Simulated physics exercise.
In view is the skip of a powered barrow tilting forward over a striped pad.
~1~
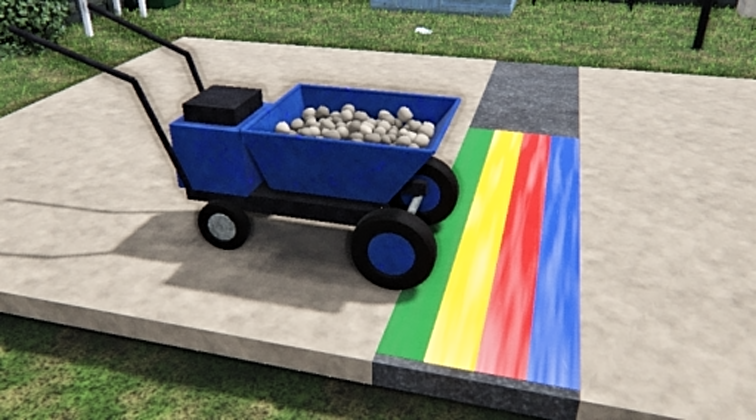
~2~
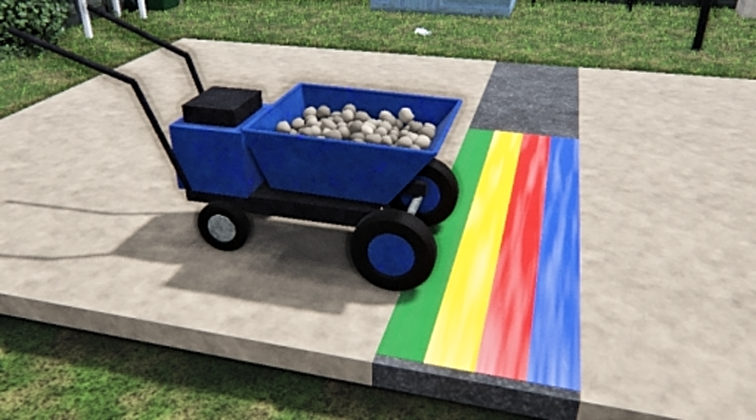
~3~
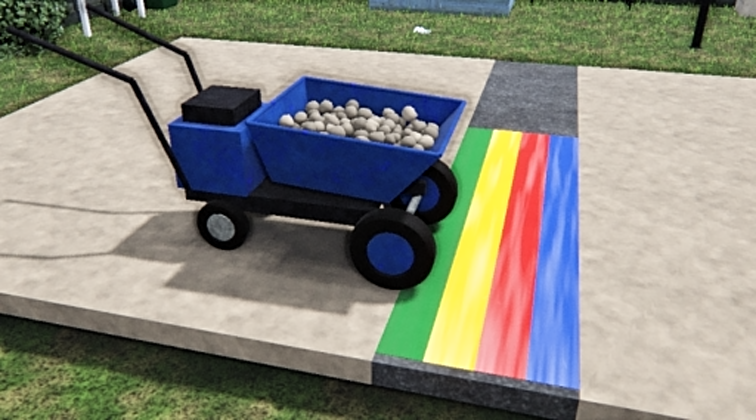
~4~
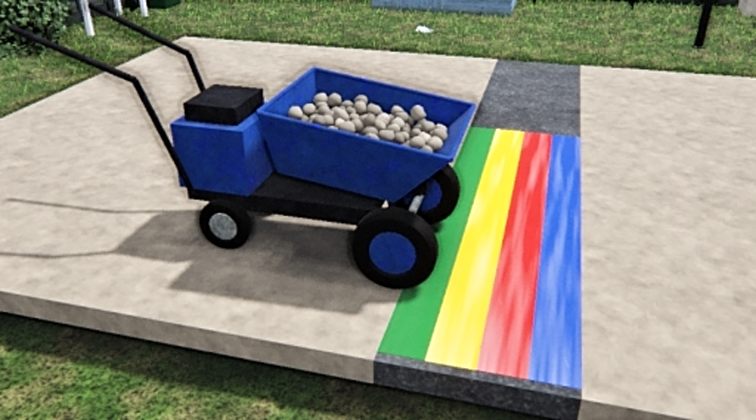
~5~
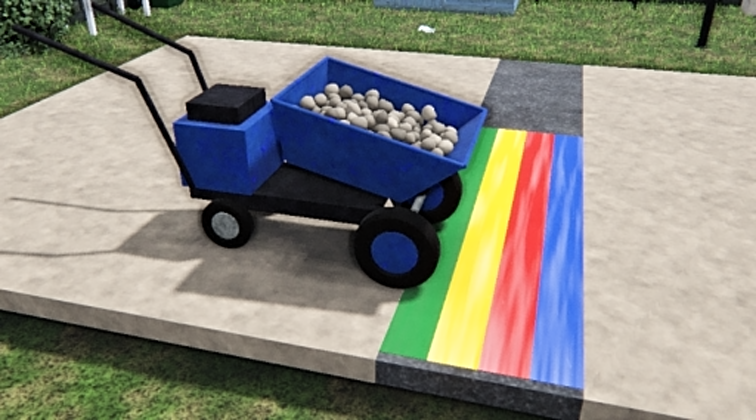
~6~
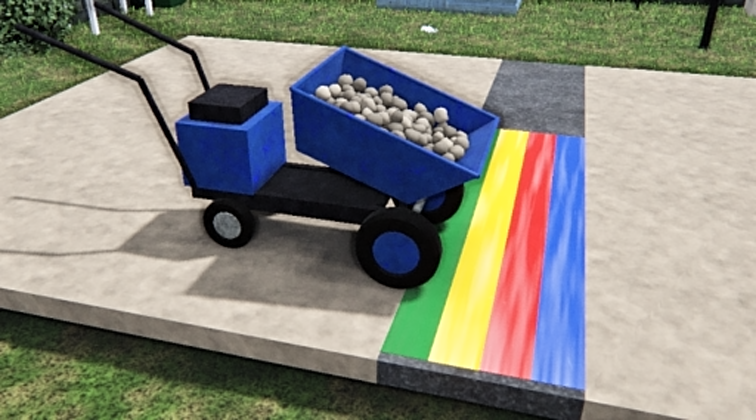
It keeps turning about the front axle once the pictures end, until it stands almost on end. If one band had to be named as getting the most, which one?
I would name blue.
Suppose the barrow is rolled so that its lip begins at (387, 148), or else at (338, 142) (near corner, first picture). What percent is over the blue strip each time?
In turn 30 and 10 in a hundred.
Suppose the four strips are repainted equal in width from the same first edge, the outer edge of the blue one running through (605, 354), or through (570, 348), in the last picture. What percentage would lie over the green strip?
0 and 0 percent, roughly.
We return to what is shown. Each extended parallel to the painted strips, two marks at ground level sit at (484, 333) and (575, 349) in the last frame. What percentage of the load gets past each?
I'd say about 80 and about 40 in a hundred.
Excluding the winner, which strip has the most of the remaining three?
I'd say that red strip.
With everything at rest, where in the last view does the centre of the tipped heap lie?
Near (574, 272), more or less.
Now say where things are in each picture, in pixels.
The first picture shows lip of the skip (433, 153), level; top of the load (353, 129), river pebbles; green strip (414, 318); yellow strip (459, 326); red strip (506, 334); blue strip (555, 342).
The second picture shows lip of the skip (434, 154), level; top of the load (354, 129).
The third picture shows lip of the skip (439, 156), tipped barely; top of the load (331, 122).
The fourth picture shows lip of the skip (451, 160), tipped a little; top of the load (341, 117).
The fifth picture shows lip of the skip (464, 167), tipped a little; top of the load (338, 115).
The sixth picture shows lip of the skip (477, 177), tipped clearly; top of the load (342, 106); green strip (418, 317); yellow strip (464, 325); red strip (511, 333); blue strip (560, 342).
Just after the last frame, skip tipped steeply; every one in the skip.
A moment on, skip tipped right over; roughly two thirds in the skip; about a tenth over the red strip; roughly a quarter over the blue strip; about a tenth off the paint.
Further on, skip tipped right over; about a tenth in the skip; about a tenth over the red strip; roughly a third over the blue strip; roughly a third off the paint.
When it is over, skip tipped right over; about a tenth in the skip; not one over the green strip; just a few over the yellow strip; roughly a quarter over the red strip; roughly a third over the blue strip; roughly a third off the paint.
